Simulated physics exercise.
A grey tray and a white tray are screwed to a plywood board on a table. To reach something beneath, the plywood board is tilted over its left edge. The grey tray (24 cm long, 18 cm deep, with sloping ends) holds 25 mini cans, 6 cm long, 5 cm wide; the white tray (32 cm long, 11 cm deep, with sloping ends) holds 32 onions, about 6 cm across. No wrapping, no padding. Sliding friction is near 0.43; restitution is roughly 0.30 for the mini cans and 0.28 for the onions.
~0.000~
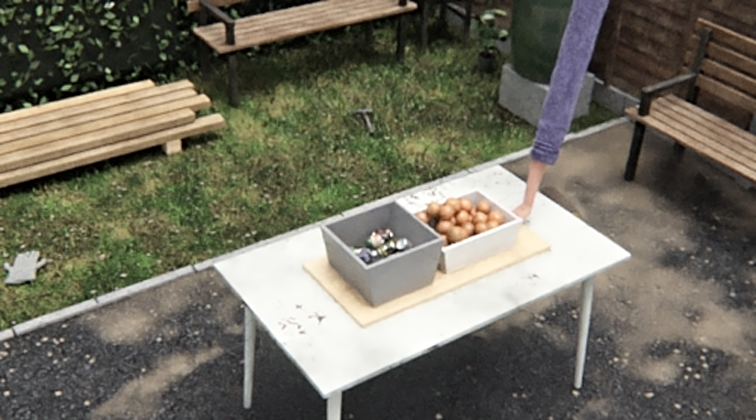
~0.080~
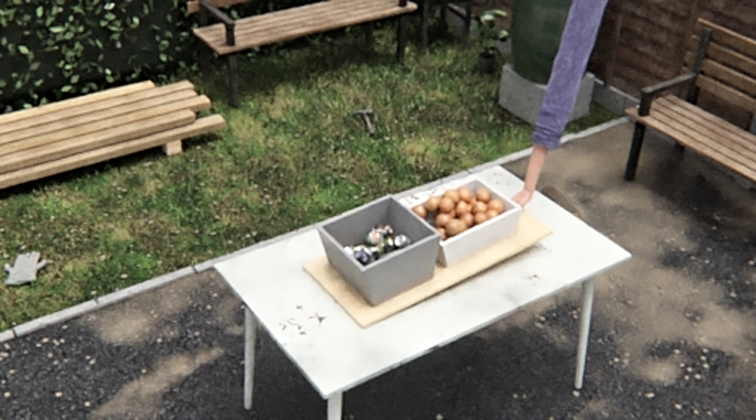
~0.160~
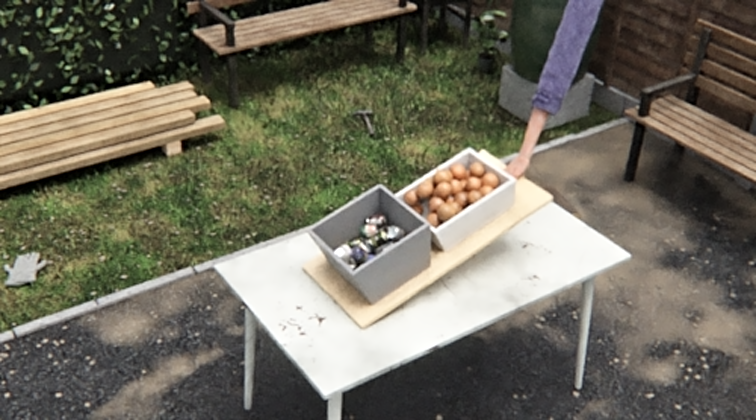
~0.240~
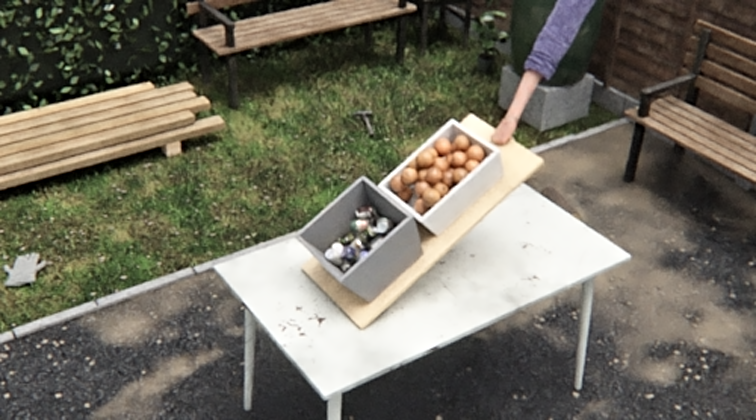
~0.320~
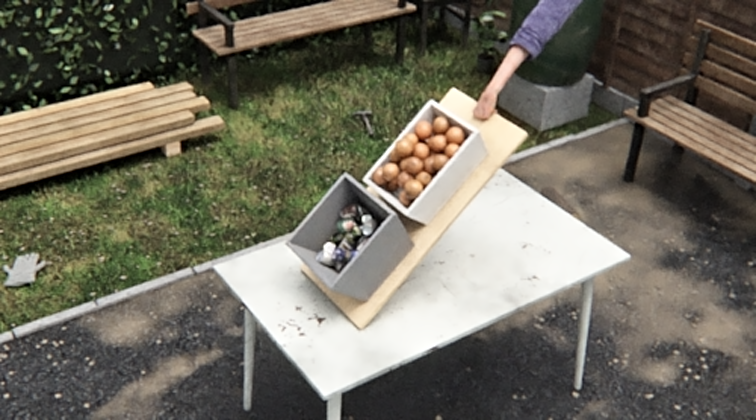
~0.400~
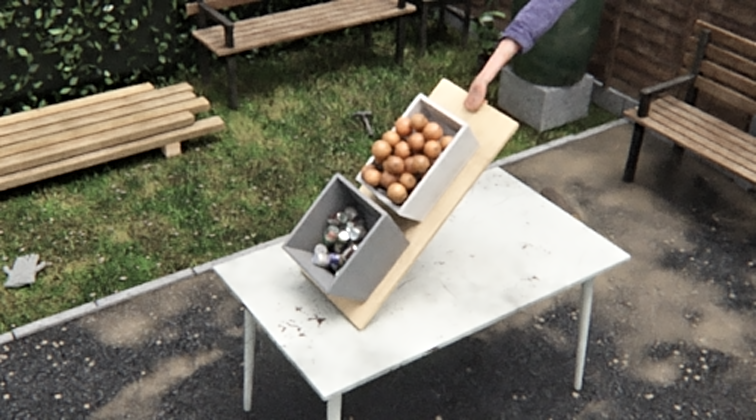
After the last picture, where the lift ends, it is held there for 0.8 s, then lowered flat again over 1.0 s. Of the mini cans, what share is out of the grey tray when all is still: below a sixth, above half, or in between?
It sheds fewer than one in six of them.
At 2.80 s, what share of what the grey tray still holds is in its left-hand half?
About 70 per cent.
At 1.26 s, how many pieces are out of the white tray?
About: White tray 12.
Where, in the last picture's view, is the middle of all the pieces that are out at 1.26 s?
At about (333, 301).
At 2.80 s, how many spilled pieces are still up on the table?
Roughly 0.
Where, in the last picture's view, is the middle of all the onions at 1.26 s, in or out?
Near (381, 193).
After 0.78 s, tilt 45°; 0 of 25 out of the grey tray and 11 of 32 out of the white tray.
After 1.26 s, tilt 45°; 0 of 25 out of the grey tray and 12 of 32 out of the white tray.
After 1.94 s, tilt 8°; 0 of 25 out of the grey tray and 12 of 32 out of the white tray.
When it is over (at 2.80 s), 0 of 25 out of the grey tray and 12 of 32 out of the white tray. Asked share, 0 of 25, 0 per cent.
